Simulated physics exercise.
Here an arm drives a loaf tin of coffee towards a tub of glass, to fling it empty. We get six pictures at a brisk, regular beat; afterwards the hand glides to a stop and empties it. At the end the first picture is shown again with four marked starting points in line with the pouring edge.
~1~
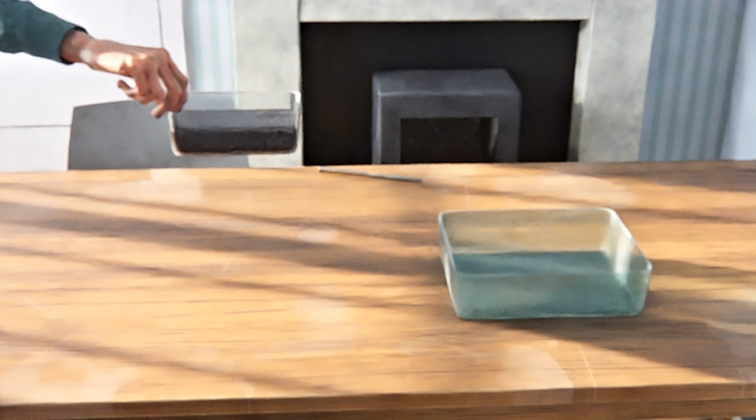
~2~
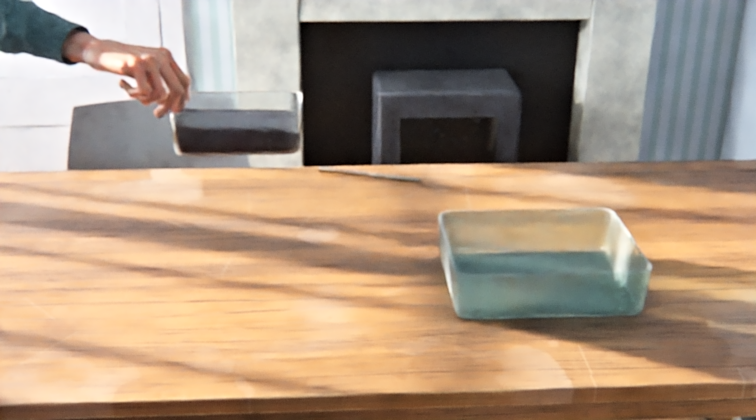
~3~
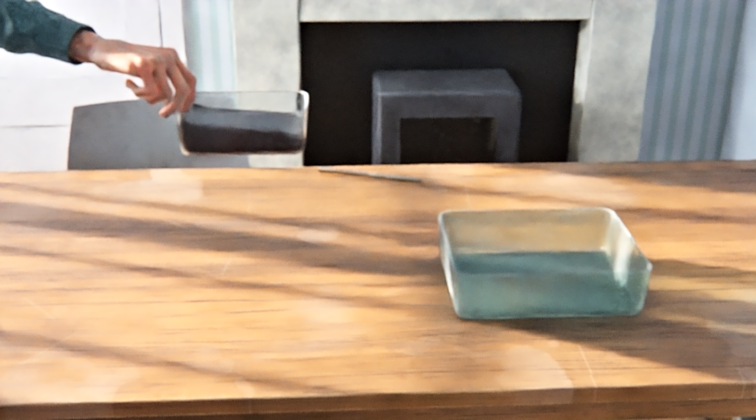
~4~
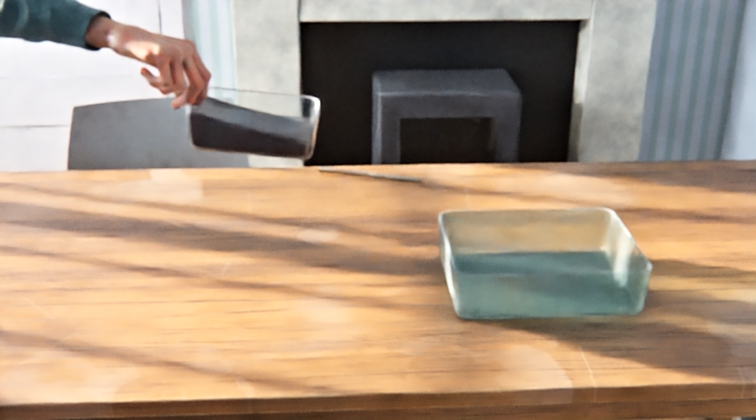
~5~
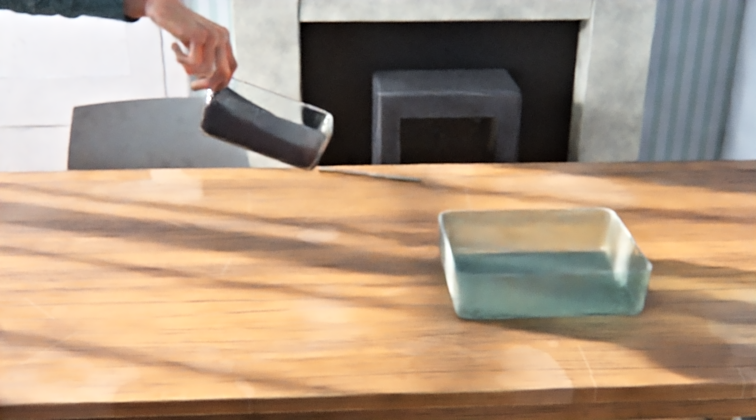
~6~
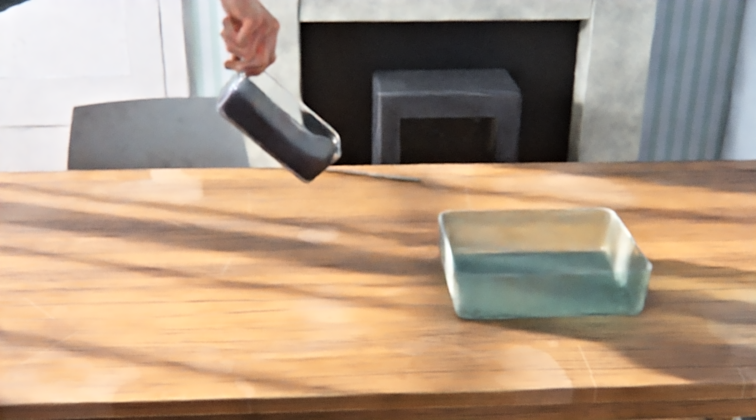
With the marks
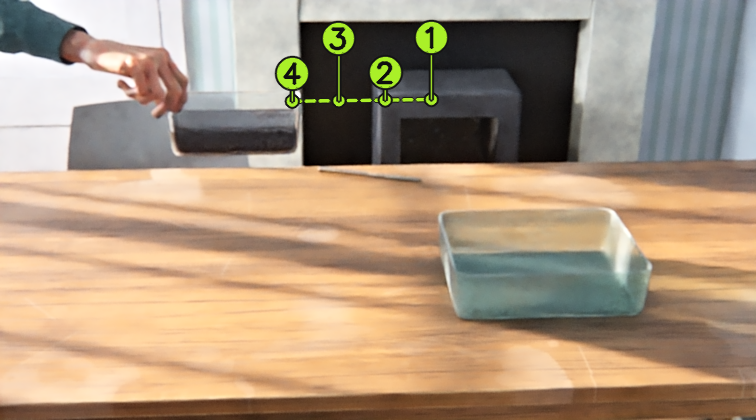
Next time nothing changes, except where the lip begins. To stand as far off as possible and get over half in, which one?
Go for 2.
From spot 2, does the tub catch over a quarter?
Yes.
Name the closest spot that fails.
It is 3.
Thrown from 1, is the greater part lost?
No, that is safe.
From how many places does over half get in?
Two of them.
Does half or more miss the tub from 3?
Yes.
In lime, 1 at (431, 99); 2 at (385, 100); 3 at (338, 100); 4 at (292, 101).
Choosing 1, about 83 % lands in the tub, 4 % falls short and 13 % goes beside or beyond.
Choosing 2, about 75 % lands in the tub, 12 % falls short and 13 % goes beside or beyond.
Choosing 3, about 17 % lands in the tub, 79 % falls short and 4 % goes beside or beyond.
Choosing 4, about 0 % lands in the tub, 100 % falls short.
